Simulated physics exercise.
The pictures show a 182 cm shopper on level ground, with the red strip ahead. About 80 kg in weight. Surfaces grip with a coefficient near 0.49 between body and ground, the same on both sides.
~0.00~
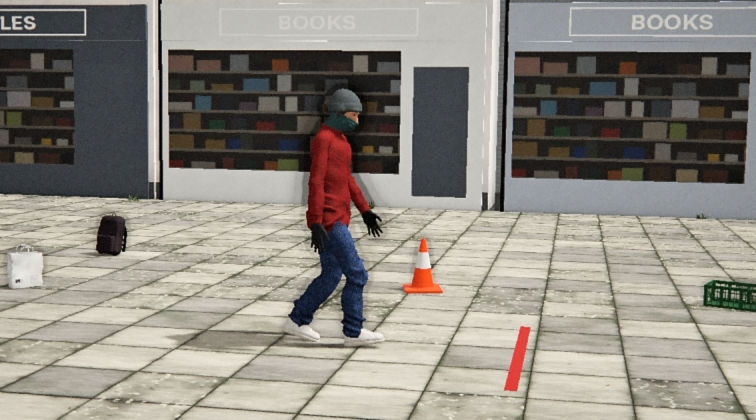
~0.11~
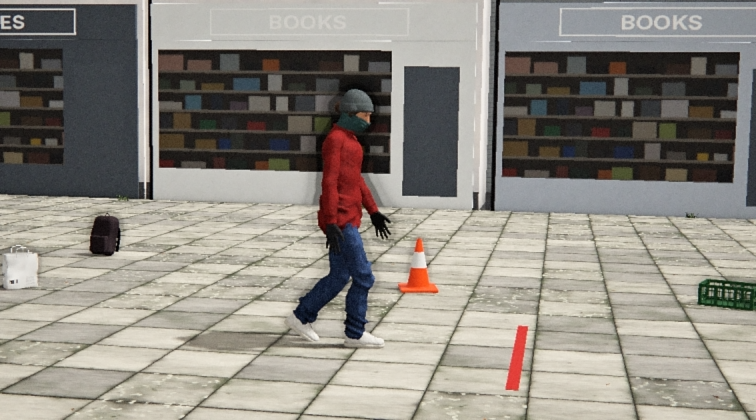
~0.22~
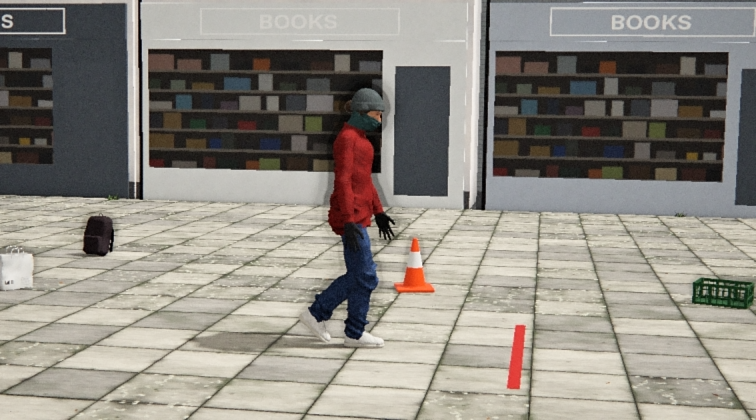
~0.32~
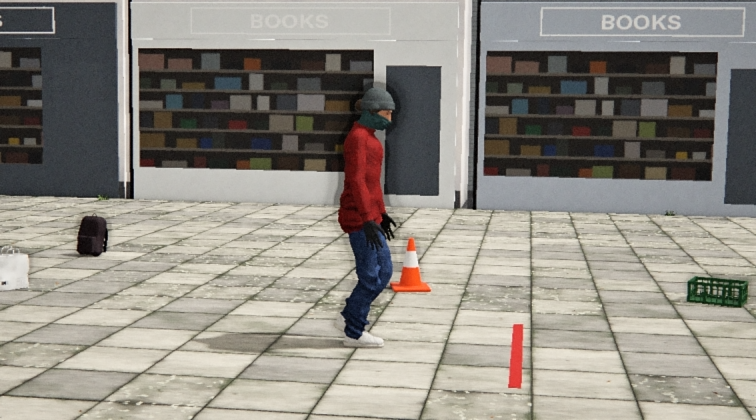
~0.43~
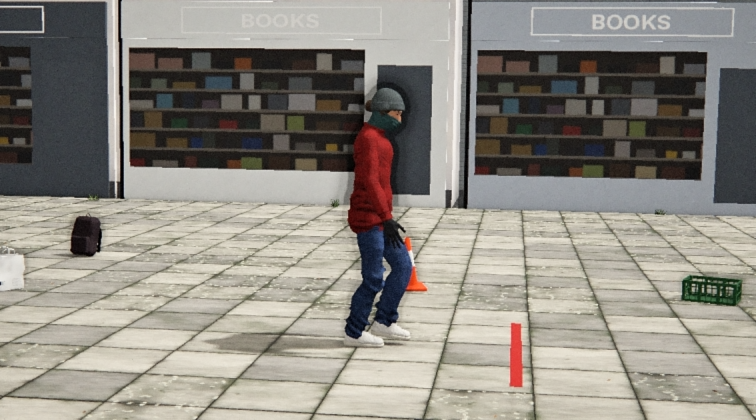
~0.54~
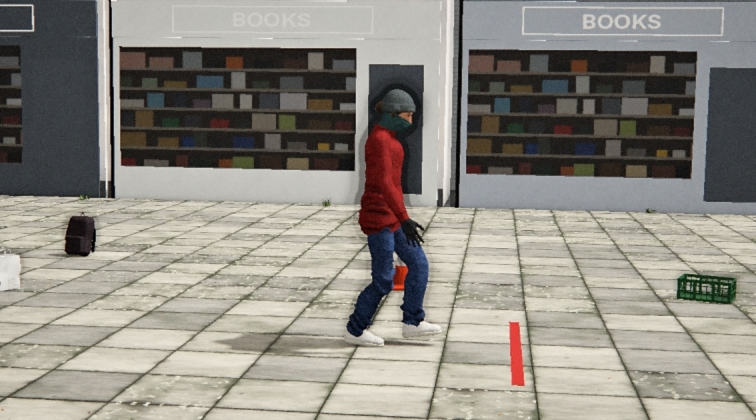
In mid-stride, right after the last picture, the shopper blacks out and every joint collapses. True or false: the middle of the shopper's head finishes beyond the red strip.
False.
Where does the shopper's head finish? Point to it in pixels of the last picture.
I'd expect it close to pixel (463, 307).
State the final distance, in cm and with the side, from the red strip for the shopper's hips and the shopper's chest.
Measured at the end, the shopper's hips is 80 cm short and the shopper's chest is 70 cm short.
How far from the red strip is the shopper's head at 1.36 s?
Measured short of the mark: Approx. 35 cm.
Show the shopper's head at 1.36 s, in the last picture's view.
(471, 295).
After 0.81 s the shopper's head is 70 cm short of the red strip, near (418, 161) in the last picture's view.
After 1.06 s the shopper's head is 39 cm short of the red strip, near (462, 254) in the last picture's view; the shopper's chest 64 cm short of the red strip.
After 1.36 s the shopper's head is 33 cm short of the red strip, near (471, 295) in the last picture's view.
Final state at 2.6 s, shopper's hips stop short of the red strip; shopper's head stops short of the red strip; shopper's chest stops short of the red strip.
